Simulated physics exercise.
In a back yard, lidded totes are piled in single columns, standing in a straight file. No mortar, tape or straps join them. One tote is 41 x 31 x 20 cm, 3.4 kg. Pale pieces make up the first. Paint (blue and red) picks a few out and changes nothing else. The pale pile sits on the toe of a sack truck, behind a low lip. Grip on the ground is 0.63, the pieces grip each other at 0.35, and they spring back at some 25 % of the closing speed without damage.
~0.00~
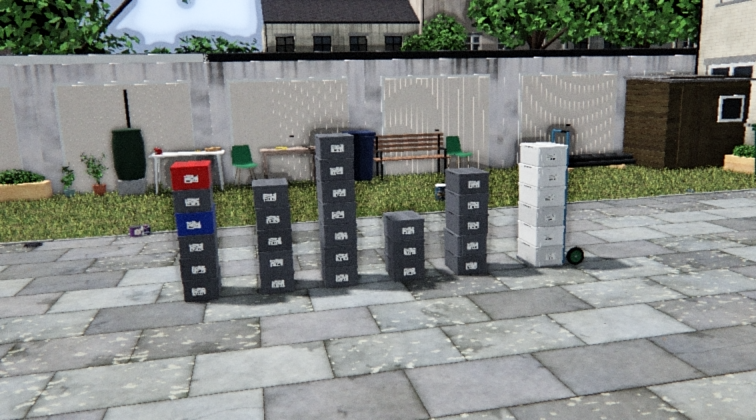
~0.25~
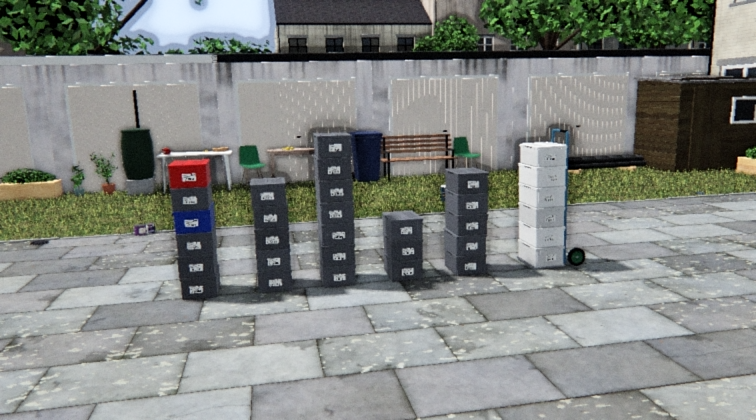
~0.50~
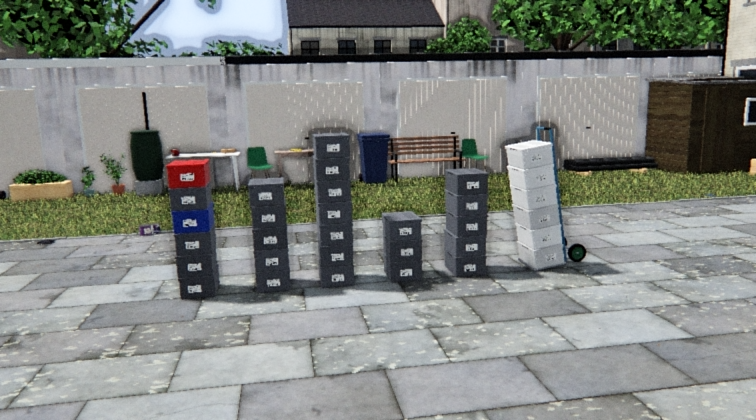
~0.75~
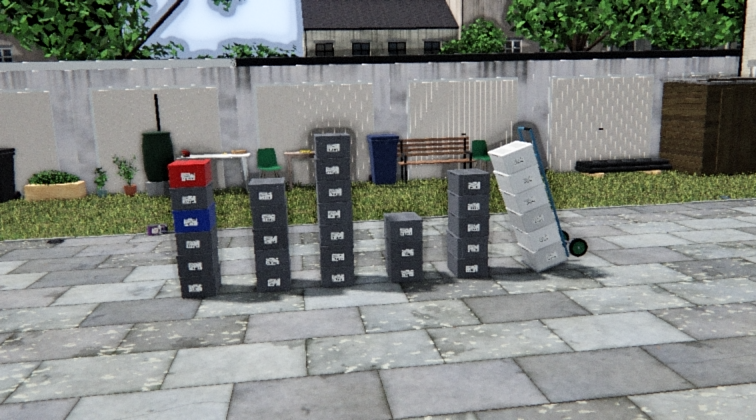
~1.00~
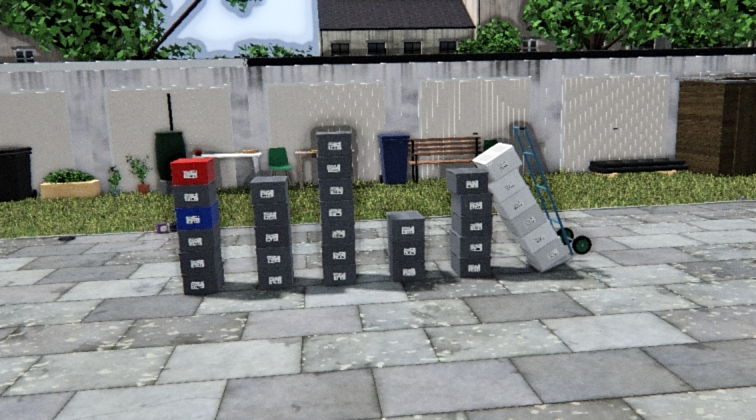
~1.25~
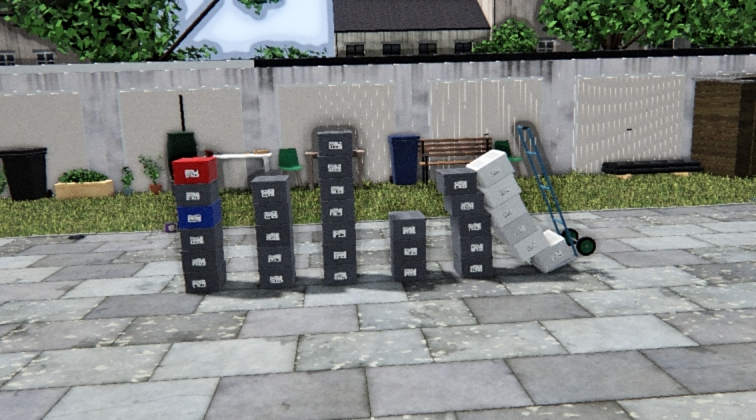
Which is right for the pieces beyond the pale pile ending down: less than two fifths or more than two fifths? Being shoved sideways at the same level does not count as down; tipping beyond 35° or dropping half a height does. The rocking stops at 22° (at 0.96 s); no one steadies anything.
The part is less than two fifths.
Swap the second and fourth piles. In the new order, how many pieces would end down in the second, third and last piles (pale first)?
Then second 5, third 0, last 0.
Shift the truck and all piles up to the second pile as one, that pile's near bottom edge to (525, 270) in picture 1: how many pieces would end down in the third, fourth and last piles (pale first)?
Then third 0, fourth 0, last 0.
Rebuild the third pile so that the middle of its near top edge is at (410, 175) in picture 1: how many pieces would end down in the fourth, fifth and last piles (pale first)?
In that case fourth 0, fifth 0, last 0.
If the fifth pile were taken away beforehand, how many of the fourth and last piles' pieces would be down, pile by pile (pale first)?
Then fourth 0, last 0.
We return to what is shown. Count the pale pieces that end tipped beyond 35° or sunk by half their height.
5 of them.
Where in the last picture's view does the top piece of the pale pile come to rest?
Around (445, 213).
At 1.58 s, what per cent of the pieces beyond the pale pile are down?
0 per cent by then.
By 1.58 s, 5 of the pale pile down; none of the 26 other totes down, 5 disturbed.
By 1.90 s, 5 of the pale pile down; 1 of the 26 other totes down.
When it is over (2.6 s), 5 of the pale pile down; 3 of the 26 other totes down; blue tote unmoved; red tote unmoved. That is 12 per cent. In pixels of the last frame, middles, blue tote near (200, 214), red tote near (196, 170).
